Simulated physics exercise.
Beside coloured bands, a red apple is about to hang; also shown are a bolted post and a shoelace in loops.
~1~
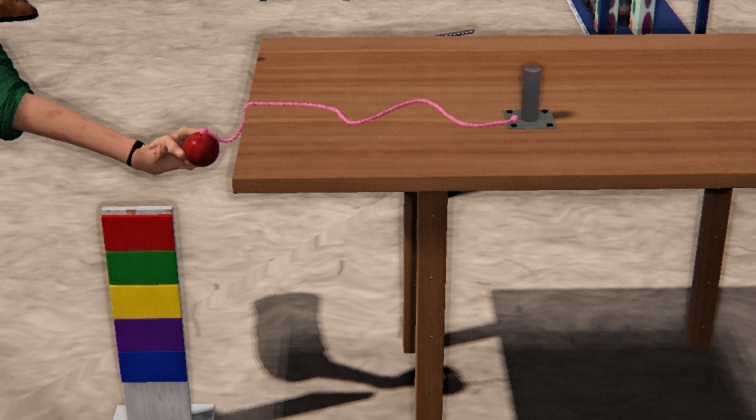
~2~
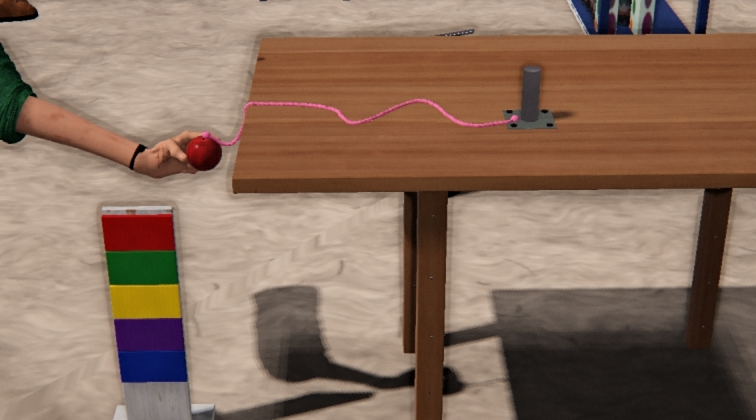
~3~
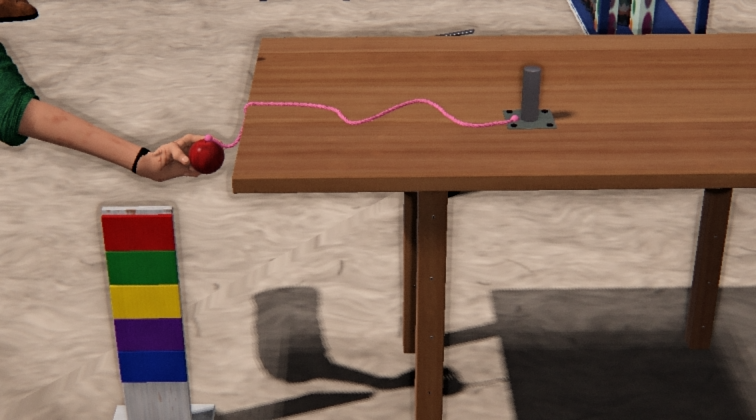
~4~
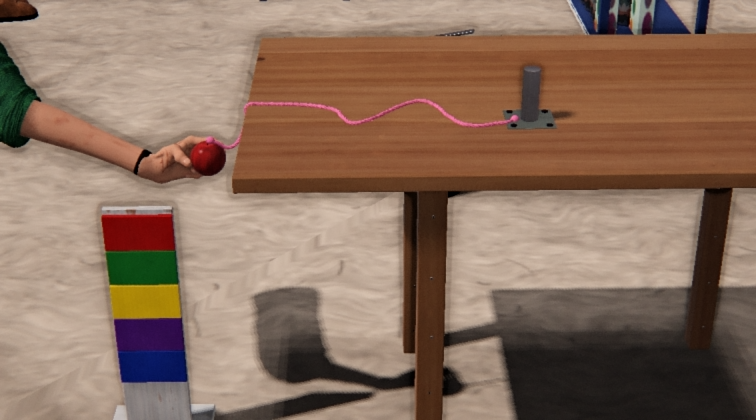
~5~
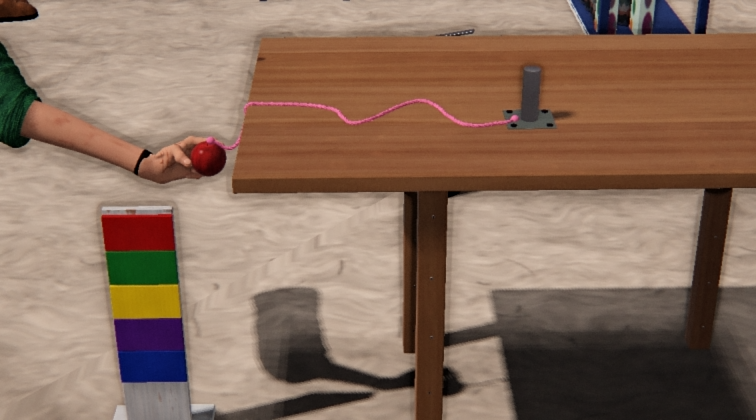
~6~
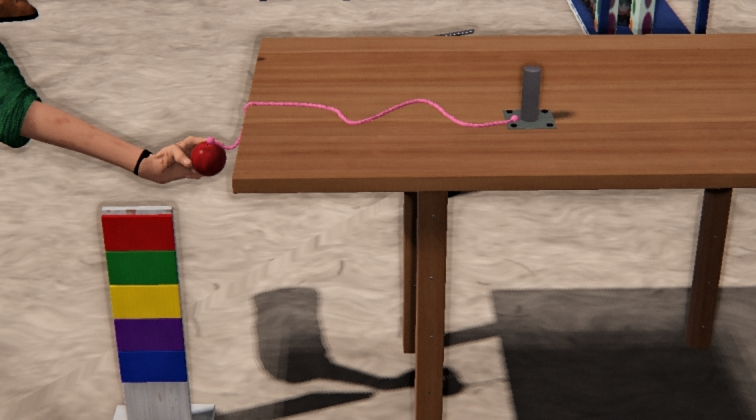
The video shows a hand holding a small red ball-like object, tied to a pink cord running across a wooden table to a metal post, beside a colour-banded stand. The hand and object shift very slightly down and right.
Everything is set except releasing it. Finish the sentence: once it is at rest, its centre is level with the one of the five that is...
Green.
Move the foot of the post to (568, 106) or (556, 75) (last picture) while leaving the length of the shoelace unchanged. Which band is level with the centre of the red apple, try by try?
In turn, red and then red.
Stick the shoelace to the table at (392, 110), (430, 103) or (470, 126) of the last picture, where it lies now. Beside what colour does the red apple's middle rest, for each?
Red, then red, then green.
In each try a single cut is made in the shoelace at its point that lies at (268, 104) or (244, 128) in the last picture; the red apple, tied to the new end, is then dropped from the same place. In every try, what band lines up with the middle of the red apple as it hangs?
Taking them in turn: None, it hangs higher; red.
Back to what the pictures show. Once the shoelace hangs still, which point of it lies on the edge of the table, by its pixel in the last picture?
In the last picture it is at roughly (329, 108).
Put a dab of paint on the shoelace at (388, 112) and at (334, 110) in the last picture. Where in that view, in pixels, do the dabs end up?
I'd say about (336, 112) for one and about (250, 111) for the other.
A little later, apple near (236, 251); level with red.
Next, apple near (274, 268); level with green.
When it is over, apple near (252, 272); level with green. The green one.
